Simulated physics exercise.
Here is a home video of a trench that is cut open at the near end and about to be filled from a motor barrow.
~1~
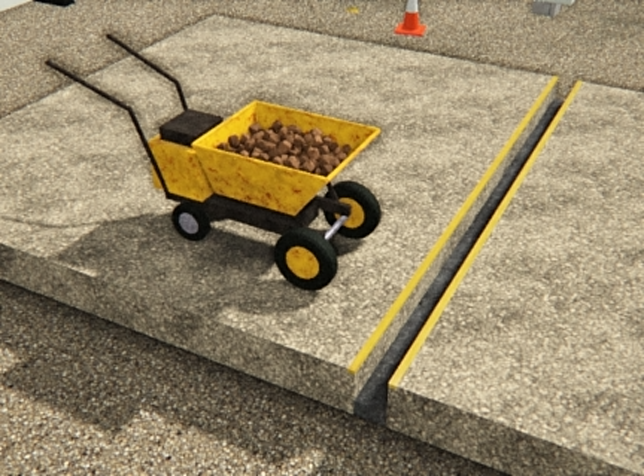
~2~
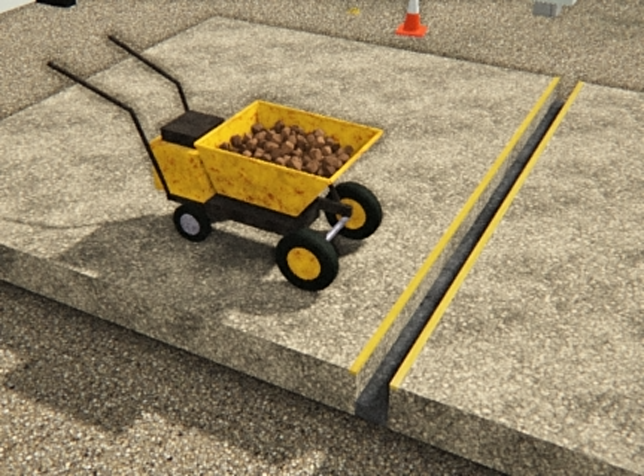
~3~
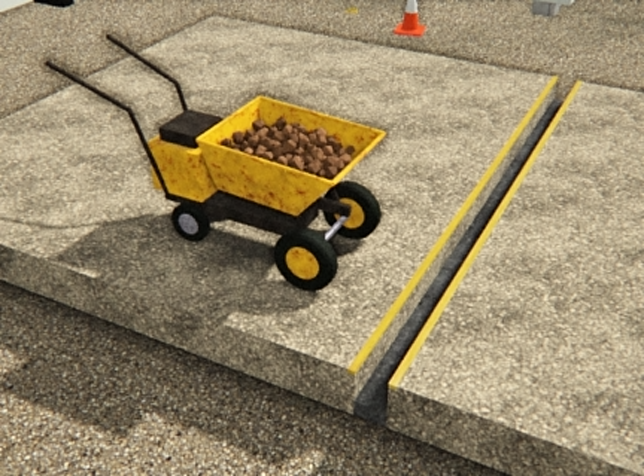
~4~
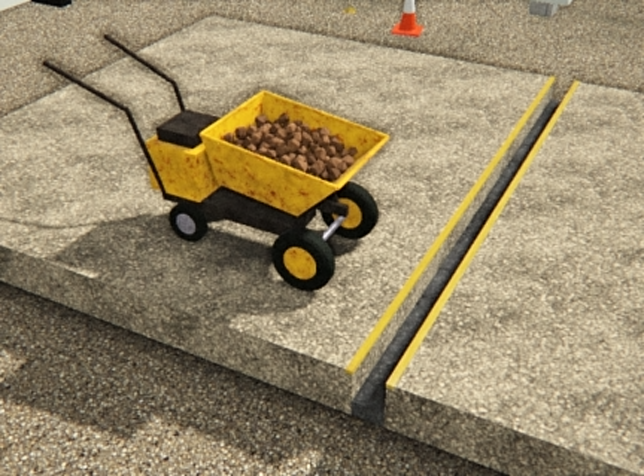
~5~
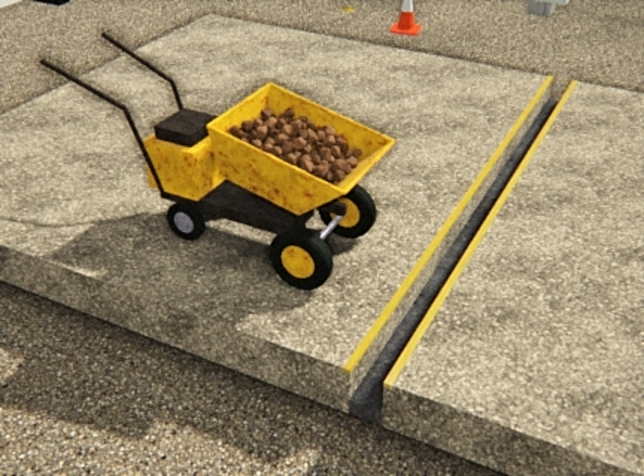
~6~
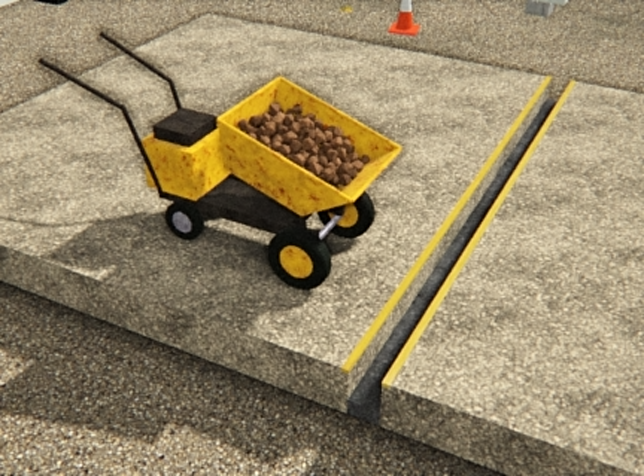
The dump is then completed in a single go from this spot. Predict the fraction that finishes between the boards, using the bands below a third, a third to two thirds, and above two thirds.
Most likely the part landing in the trench will be one third to two thirds.
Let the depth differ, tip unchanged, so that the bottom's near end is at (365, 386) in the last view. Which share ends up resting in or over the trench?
I'd guess about 40 %.
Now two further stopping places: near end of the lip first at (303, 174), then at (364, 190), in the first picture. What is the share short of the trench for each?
In order, close to 20 and 0 in a hundred.
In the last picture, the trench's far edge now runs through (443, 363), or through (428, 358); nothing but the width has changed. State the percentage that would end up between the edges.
Roughly 100 % first, 80 % second.
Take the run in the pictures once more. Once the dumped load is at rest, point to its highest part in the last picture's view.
Roughly (464, 291).
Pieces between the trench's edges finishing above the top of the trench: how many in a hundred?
Roughly 20 percent.
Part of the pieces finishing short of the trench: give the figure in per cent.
0 %.
Soon after the last picture, skip tipped steeply; all in the skip.
A little later, skip tipped steeply; most in the skip; a stray few in or heaped over the trench; a small part beyond it; a small part falling.
Later still, skip tipped right over; a small part in the skip; about a third in or heaped over the trench; about half beyond it.
By the end, skip tipped right over; a stray few short of the trench; about half in or heaped over the trench; about half beyond it.
